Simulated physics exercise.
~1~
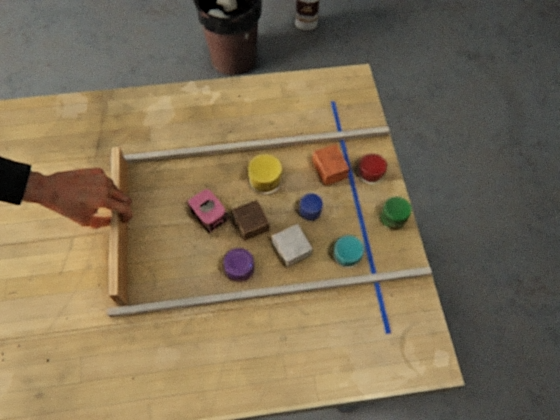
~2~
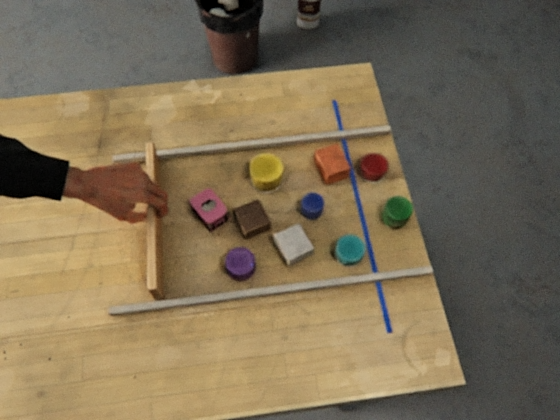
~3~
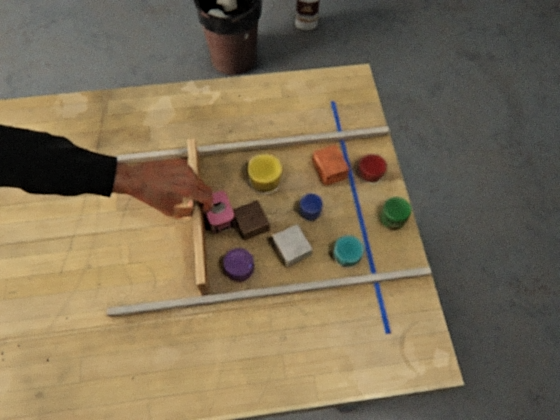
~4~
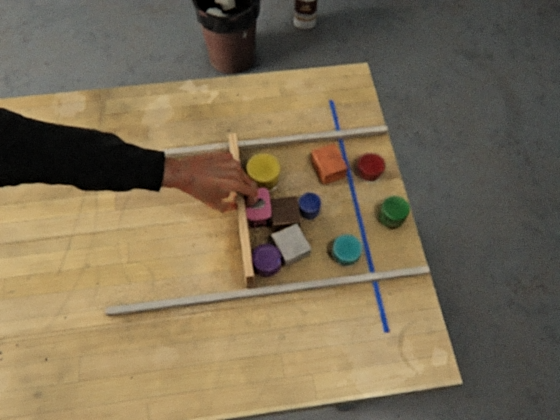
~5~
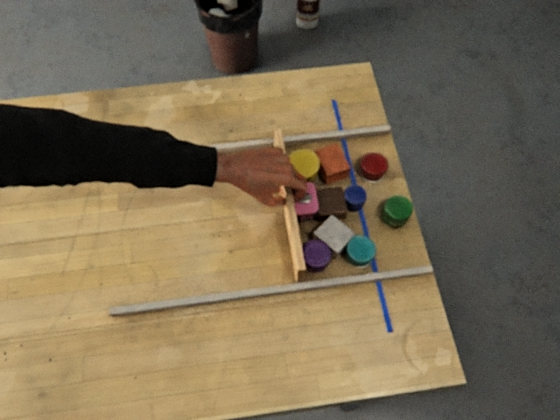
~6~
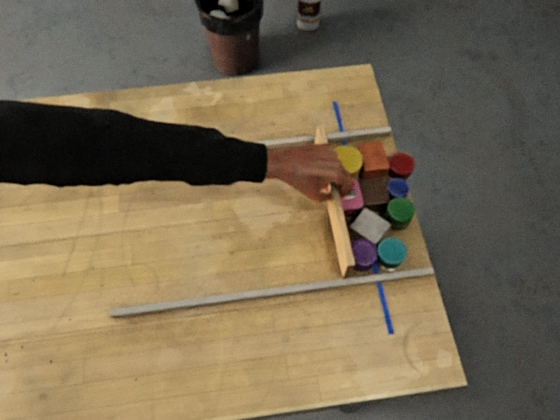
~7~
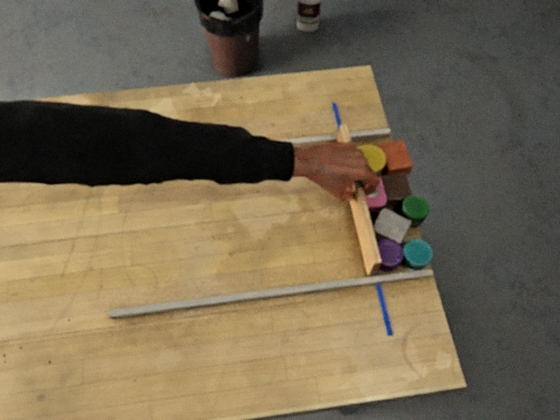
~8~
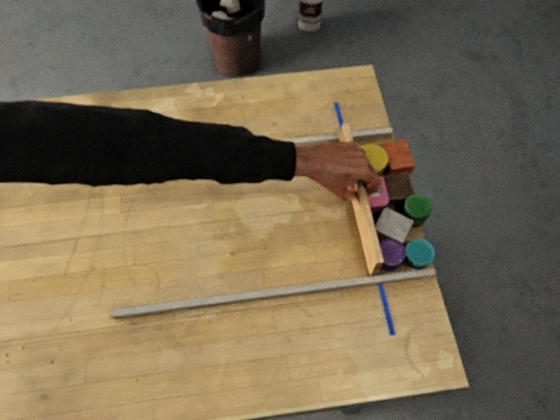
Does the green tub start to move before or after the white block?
The green tub starts to move after the white block. The white block is already sliding right while the green tub still sits in its place near the table's end.
